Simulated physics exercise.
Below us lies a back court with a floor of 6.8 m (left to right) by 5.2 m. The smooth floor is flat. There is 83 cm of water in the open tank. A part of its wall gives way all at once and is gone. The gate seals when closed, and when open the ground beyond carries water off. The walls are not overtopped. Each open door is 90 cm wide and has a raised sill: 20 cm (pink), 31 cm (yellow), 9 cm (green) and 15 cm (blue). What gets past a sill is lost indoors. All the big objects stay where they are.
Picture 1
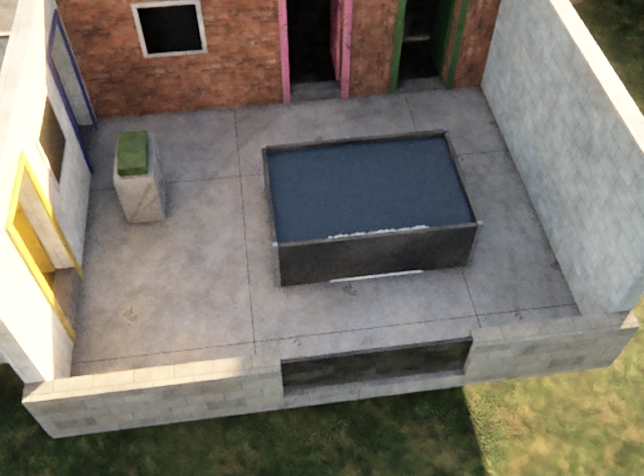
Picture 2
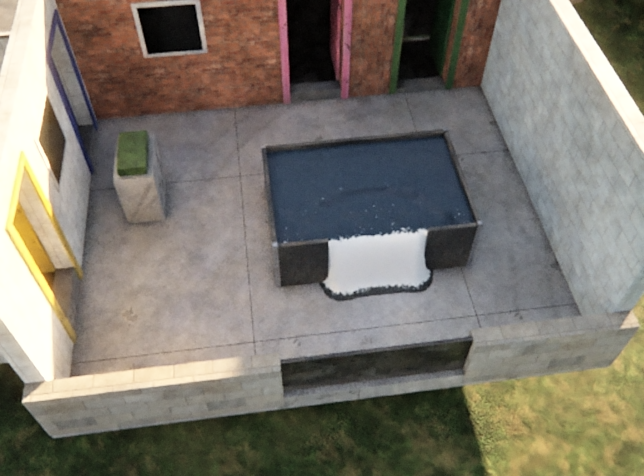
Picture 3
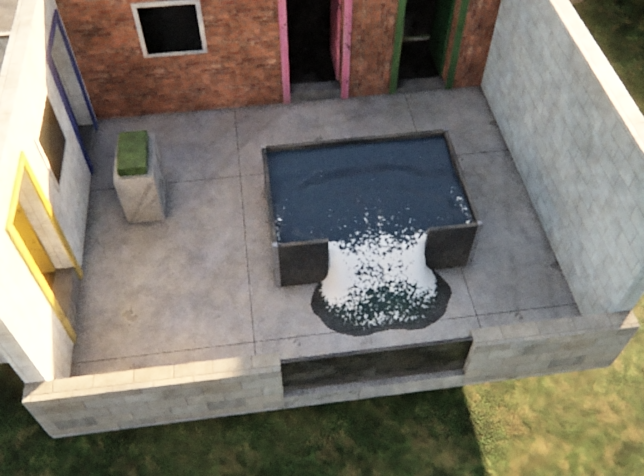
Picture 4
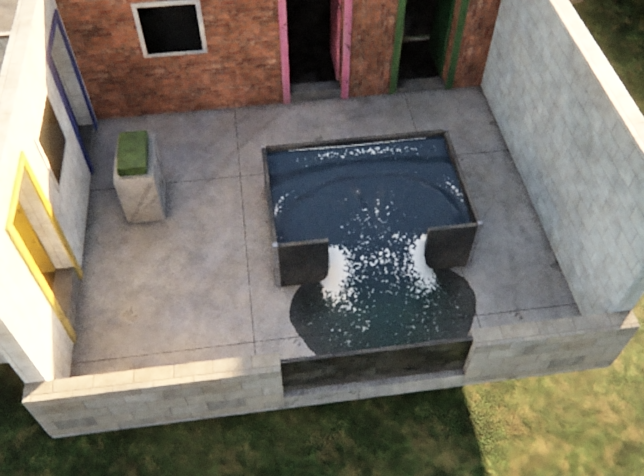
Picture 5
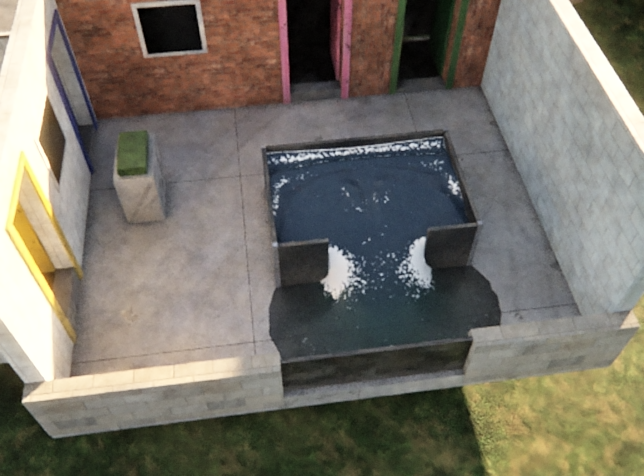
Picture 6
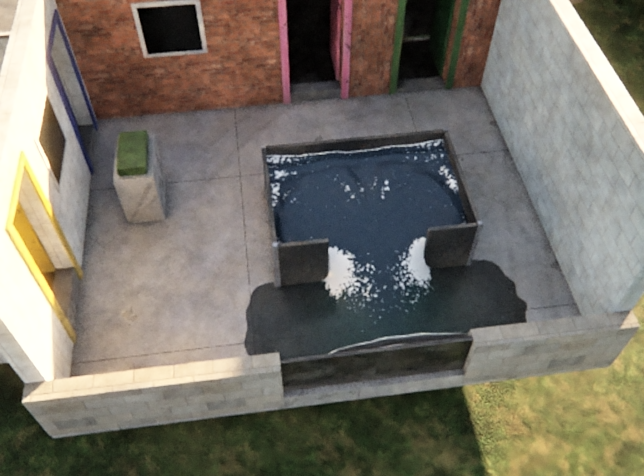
At first, a dark open tank full of still water stands in a walled court with a concrete floor. Then part of its front wall gives way and white, foaming water pours through the gap, fanning across the floor to the low front wall and spreading left and right along it.
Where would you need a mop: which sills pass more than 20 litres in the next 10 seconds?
Within that time: At the pink door it keeps below the limit; at the yellow door it does not reach the limit; at the green door it passes the limit; at the blue door it stays under the limit.
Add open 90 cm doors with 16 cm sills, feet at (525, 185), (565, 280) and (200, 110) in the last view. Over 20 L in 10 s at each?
In turn: Not over, over, not over.
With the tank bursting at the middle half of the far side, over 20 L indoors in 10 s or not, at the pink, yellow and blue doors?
Against that limit: Pink above, yellow not over, blue over.
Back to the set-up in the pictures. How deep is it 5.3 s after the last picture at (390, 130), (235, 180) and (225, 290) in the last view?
Roughly 4, 4 and 3 cm, in turn.
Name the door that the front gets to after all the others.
It is the pink one.
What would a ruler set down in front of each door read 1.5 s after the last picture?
Depths in cm: Pink 0, yellow 26, green 0, blue 0.
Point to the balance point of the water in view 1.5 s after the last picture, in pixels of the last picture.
Near (367, 274).
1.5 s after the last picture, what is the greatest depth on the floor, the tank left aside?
Up to some 48 cm.
Then, 0.7 s after the last picture water covers 20 % of the floor and is deepest (60 cm) near (399, 365); pink door not reached, yellow door not reached, green door not reached, blue door not reached.
Then, 1.5 s after the last picture water covers 40 % of the floor and is deepest (48 cm) near (575, 343); pink door not reached, yellow door 26 cm at the sill, 0 L in, green door not reached, blue door not reached.
Then, 2.8 s after the last picture water covers 70 % of the floor and is deepest (34 cm) near (575, 343); pink door not reached, yellow door 21 cm at the sill, 0 L in, green door 21 cm at the sill, 9 L in, blue door 6 cm at the sill, 0 L in.
Then, 5.3 s after the last picture water covers 95 % of the floor and is deepest (23 cm) near (97, 127); pink door 7 cm at the sill, 0 L in, yellow door 14 cm at the sill, 0 L in, green door 21 cm at the sill, 176 L in, blue door 15 cm at the sill, 4 L in.
Then, 9.3 s after the last picture water covers 100 % of the floor and is deepest (18 cm) near (97, 127); pink door 14 cm at the sill, 0 L in, yellow door 9 cm at the sill, 0 L in, green door 14 cm at the sill, 286 L in, blue door 17 cm at the sill, 8 L in.
